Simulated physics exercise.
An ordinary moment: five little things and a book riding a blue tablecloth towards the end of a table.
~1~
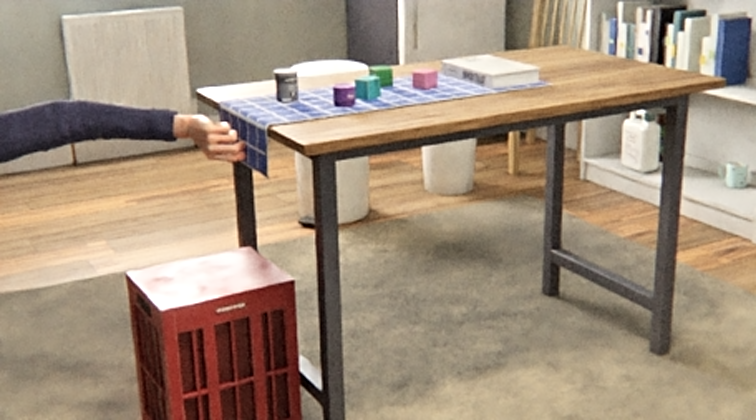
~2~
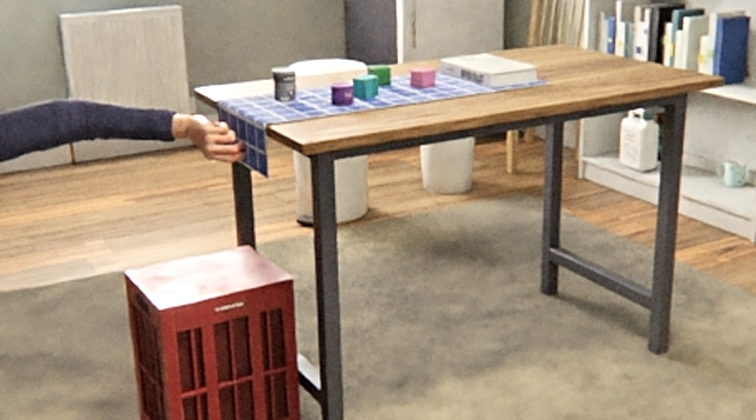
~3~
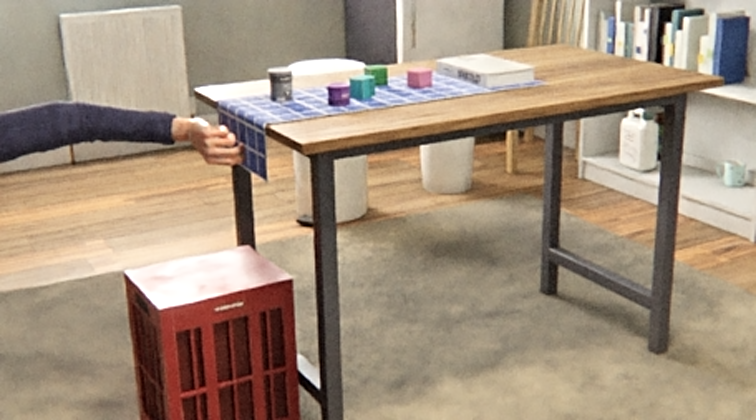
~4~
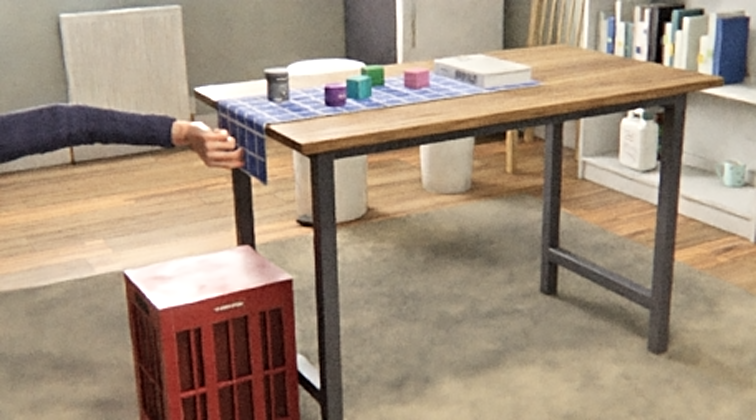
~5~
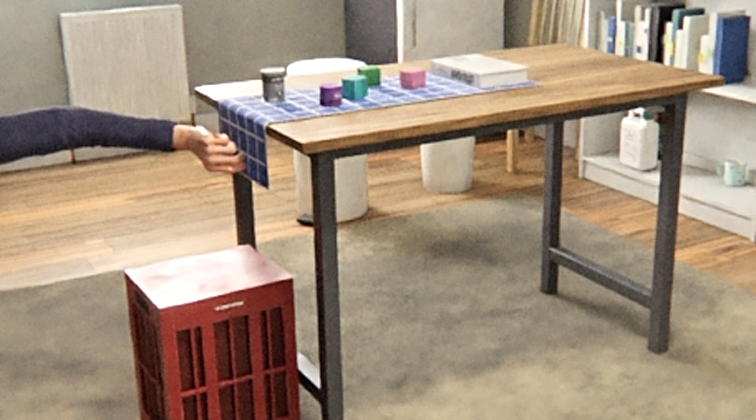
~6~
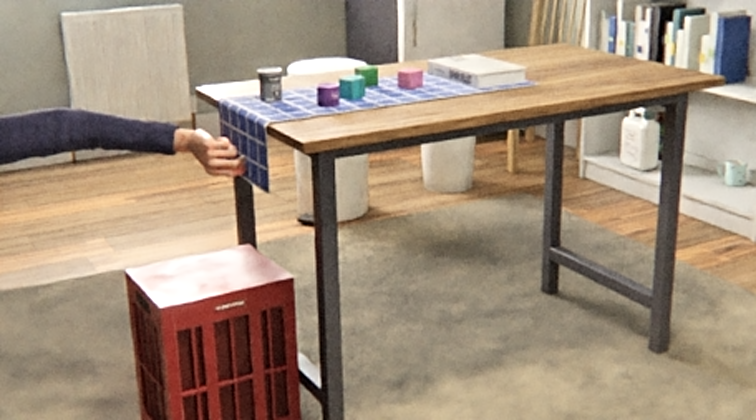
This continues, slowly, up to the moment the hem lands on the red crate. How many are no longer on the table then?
It carries off two.
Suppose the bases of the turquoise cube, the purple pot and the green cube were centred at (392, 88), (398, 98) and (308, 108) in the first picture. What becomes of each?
The turquoise cube stays on; the purple pot does not fall; the green cube drops off.
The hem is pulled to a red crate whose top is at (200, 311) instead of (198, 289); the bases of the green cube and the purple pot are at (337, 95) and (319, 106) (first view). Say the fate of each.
The green cube goes over, the purple pot tumbles off.
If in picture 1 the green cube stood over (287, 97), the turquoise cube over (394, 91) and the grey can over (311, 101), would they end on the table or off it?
The green cube drops off; the turquoise cube survives; the grey can comes down.
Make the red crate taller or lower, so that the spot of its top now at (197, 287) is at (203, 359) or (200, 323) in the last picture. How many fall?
Then 4 and 3.
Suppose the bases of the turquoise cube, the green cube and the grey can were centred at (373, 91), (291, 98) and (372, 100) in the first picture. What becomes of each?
The turquoise cube does not fall, the green cube is carried off, the grey can survives.
A little later, hem near (246, 205); all still up.
Next, hem near (247, 244); grey can gone.
Later still, hem on the crate; grey can and purple pot gone.
When it is over, hem on the crate; grey can and purple pot gone. The answer is two.
